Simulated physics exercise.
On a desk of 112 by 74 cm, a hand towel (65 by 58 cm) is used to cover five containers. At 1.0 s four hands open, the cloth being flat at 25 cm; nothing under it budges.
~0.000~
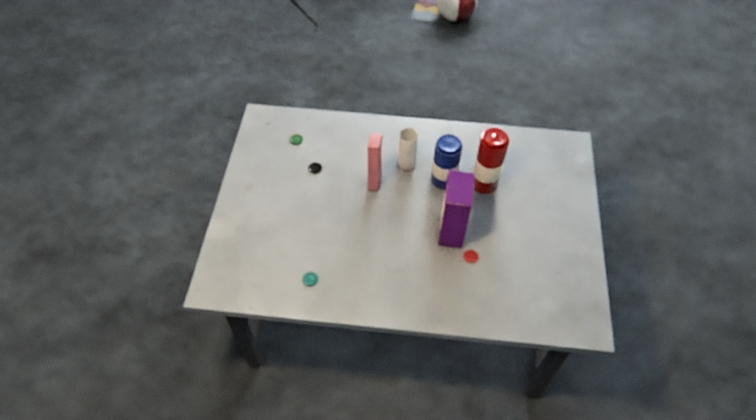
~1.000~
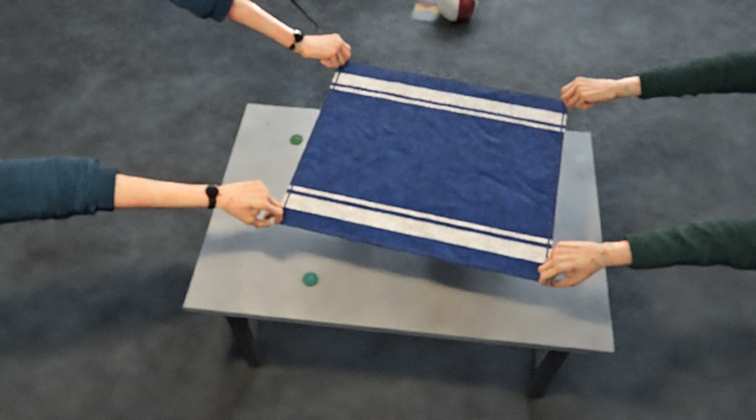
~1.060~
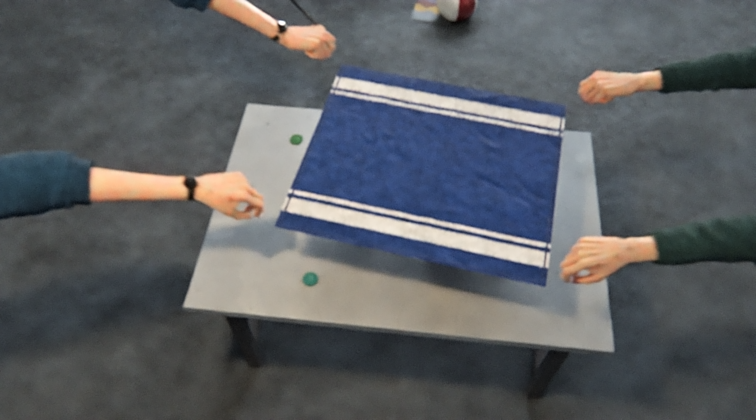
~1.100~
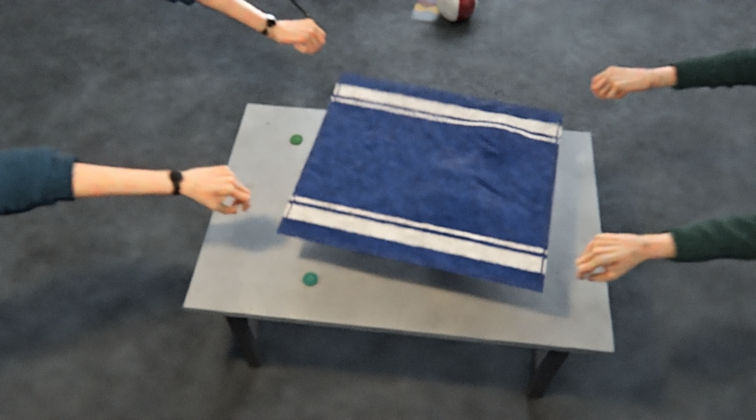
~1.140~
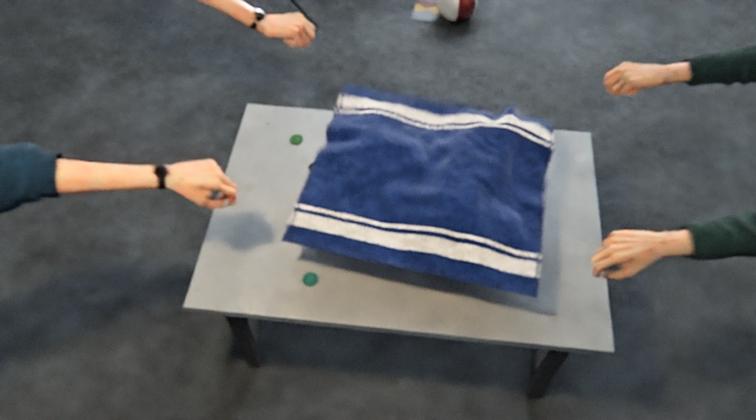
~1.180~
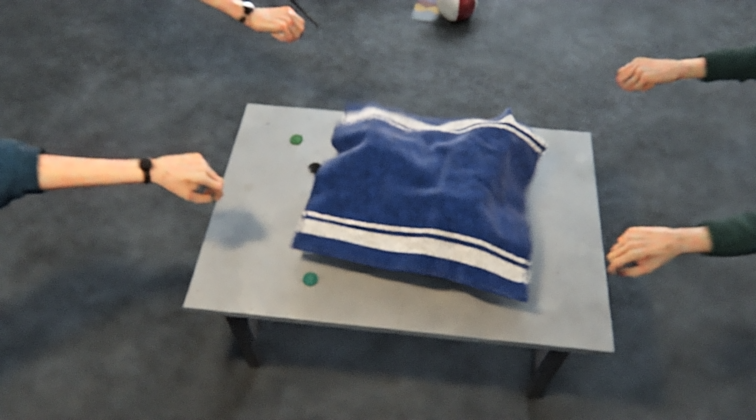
The footage shows a gray table holding upright containers and small discs; four hands stretch a blue, white-striped cloth above them, then let go and draw back as the cloth sinks and drapes in folds over the containers.
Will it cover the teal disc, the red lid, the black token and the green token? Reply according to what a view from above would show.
Result: Teal disc stays uncovered, red lid ends under the cloth, black token remains in the open, green token stays uncovered.
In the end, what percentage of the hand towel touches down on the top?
I'd say close to 10 in a hundred.
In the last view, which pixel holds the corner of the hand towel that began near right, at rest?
Roughly (478, 285).
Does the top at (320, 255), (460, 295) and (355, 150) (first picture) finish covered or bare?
Left clear, left clear, left clear - in the order asked.
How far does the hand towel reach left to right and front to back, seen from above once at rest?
Roughly 58 cm across and 52 cm deep.
By 1.4 s, 10 % of it is down, spanning 54 by 49 cm, above red lid.
By 1.5 s, 10 % of it is down, spanning 59 by 53 cm, above red lid.
By 1.7 s, 10 % of it is down, spanning 58 by 53 cm, above red lid.
By 1.9 s, 10 % of it is down, spanning 57 by 53 cm, above red lid.
By 2.7 s, 10 % of it is down, spanning 58 by 53 cm, above red lid.
